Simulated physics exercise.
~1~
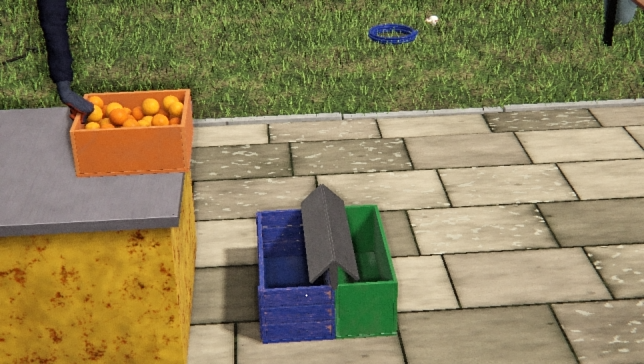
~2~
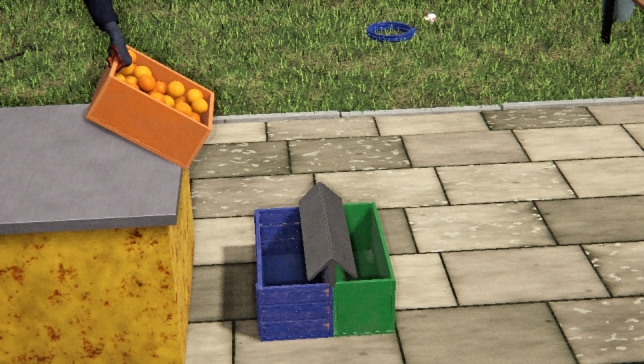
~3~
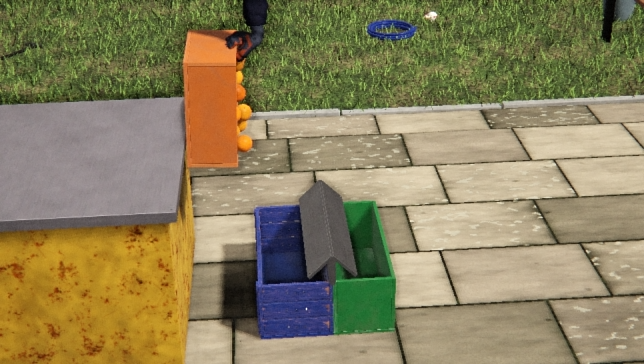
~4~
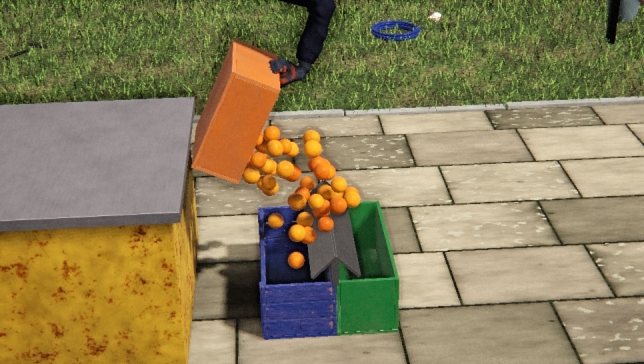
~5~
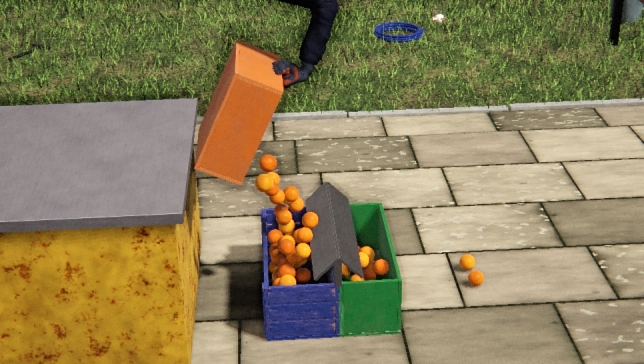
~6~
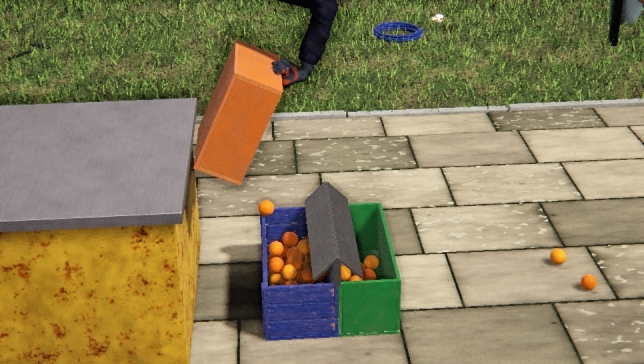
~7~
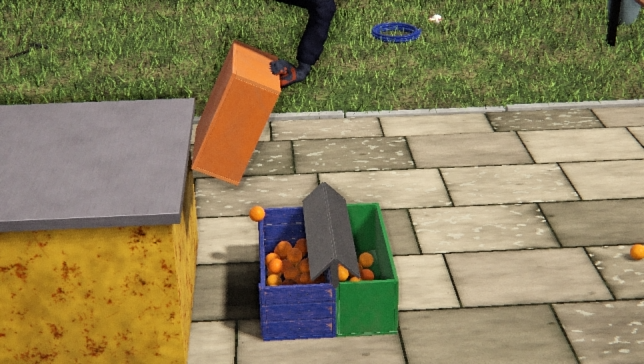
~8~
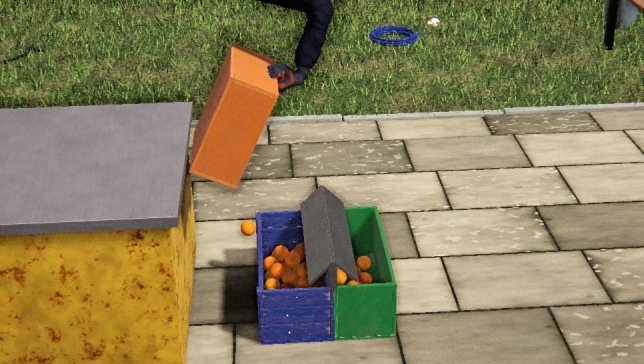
A gloved hand tips an orange crate, spilling orange balls mostly into the blue trough.
